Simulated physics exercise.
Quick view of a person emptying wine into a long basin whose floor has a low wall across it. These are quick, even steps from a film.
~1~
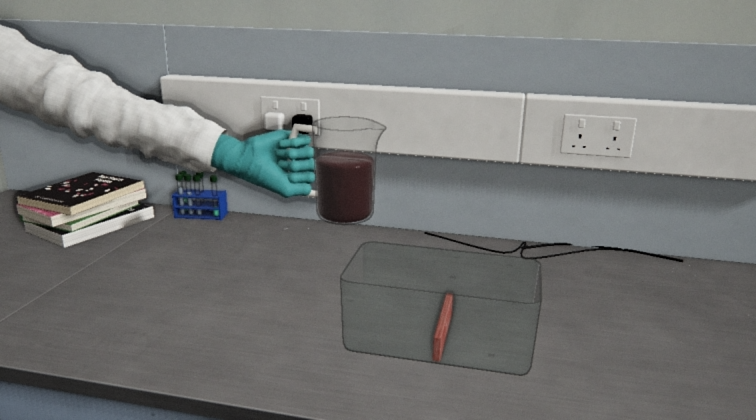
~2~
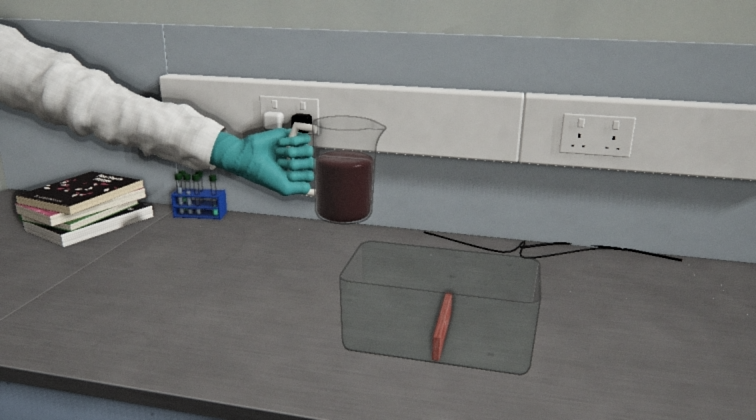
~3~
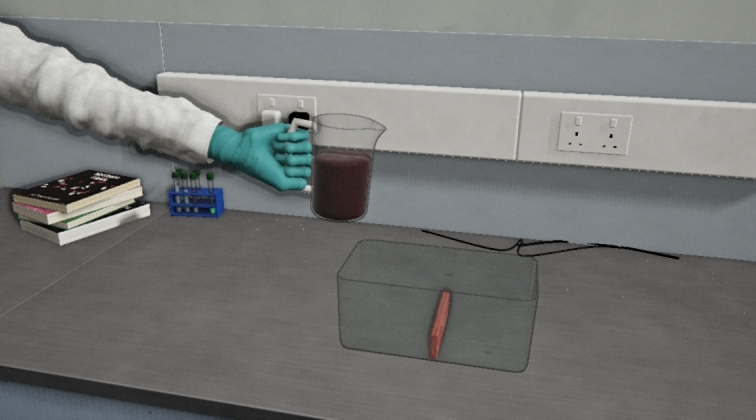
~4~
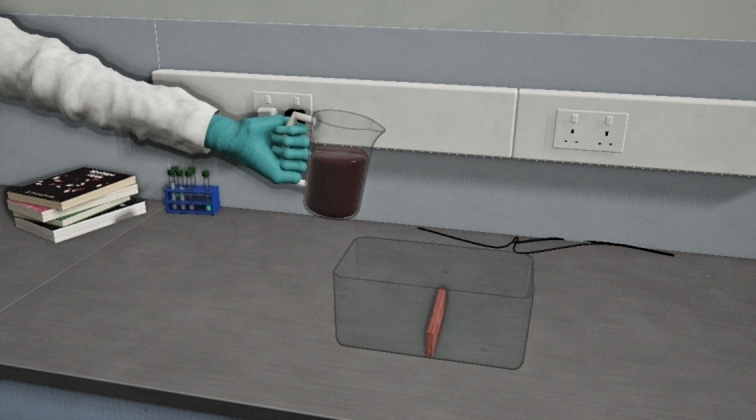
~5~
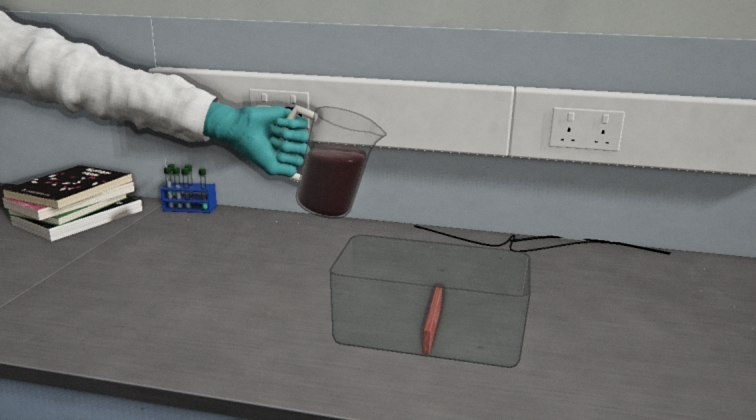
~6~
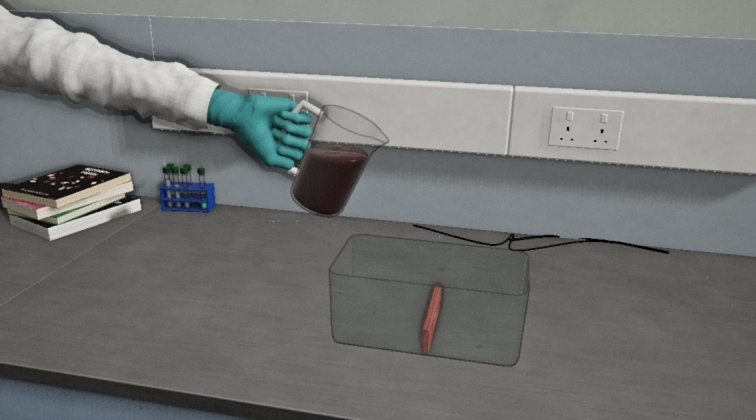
To begin with, a teal-gloved hand at the left holds a glass jug of dark red wine upright above a long, clear basin with a low red wall across its floor. The hand then tilts the jug gradually to the right, and the wine shifts inside toward the spout side, with none leaving the jug.
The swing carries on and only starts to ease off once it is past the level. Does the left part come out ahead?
Yes: I expect the left chamber to win.
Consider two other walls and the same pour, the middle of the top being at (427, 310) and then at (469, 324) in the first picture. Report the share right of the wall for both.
About 90 per cent, then about 10 per cent.
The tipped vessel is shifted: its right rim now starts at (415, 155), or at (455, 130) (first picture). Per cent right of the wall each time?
Result, first then second: About 95 % and about 80 %.
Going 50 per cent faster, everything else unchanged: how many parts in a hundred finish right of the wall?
I'd say close to 30 %.
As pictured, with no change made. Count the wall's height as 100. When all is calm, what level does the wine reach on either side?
The left part 40 per cent, the right part 20.
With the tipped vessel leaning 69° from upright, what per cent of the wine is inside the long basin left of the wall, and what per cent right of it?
About 0 per cent on the left and 0 on the right.
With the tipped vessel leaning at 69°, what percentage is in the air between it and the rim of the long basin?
5 %.
A moment on, the tilt is 69° and 95 per cent is still to pour, 0 is left of the wall and 0 right of it.
Next, the tilt is 94° and 49 per cent is still to pour, 21 is left of the wall and 9 right of it.
Then the tilt is 99° and 10 per cent is still to pour, 53 is left of the wall and 30 right of it.
Later the tilt is 99° and 1 per cent is still to pour, 67 is left of the wall and 30 right of it.
Finally, 69 per cent lies left of the wall, 31 right of it and 1 outside.
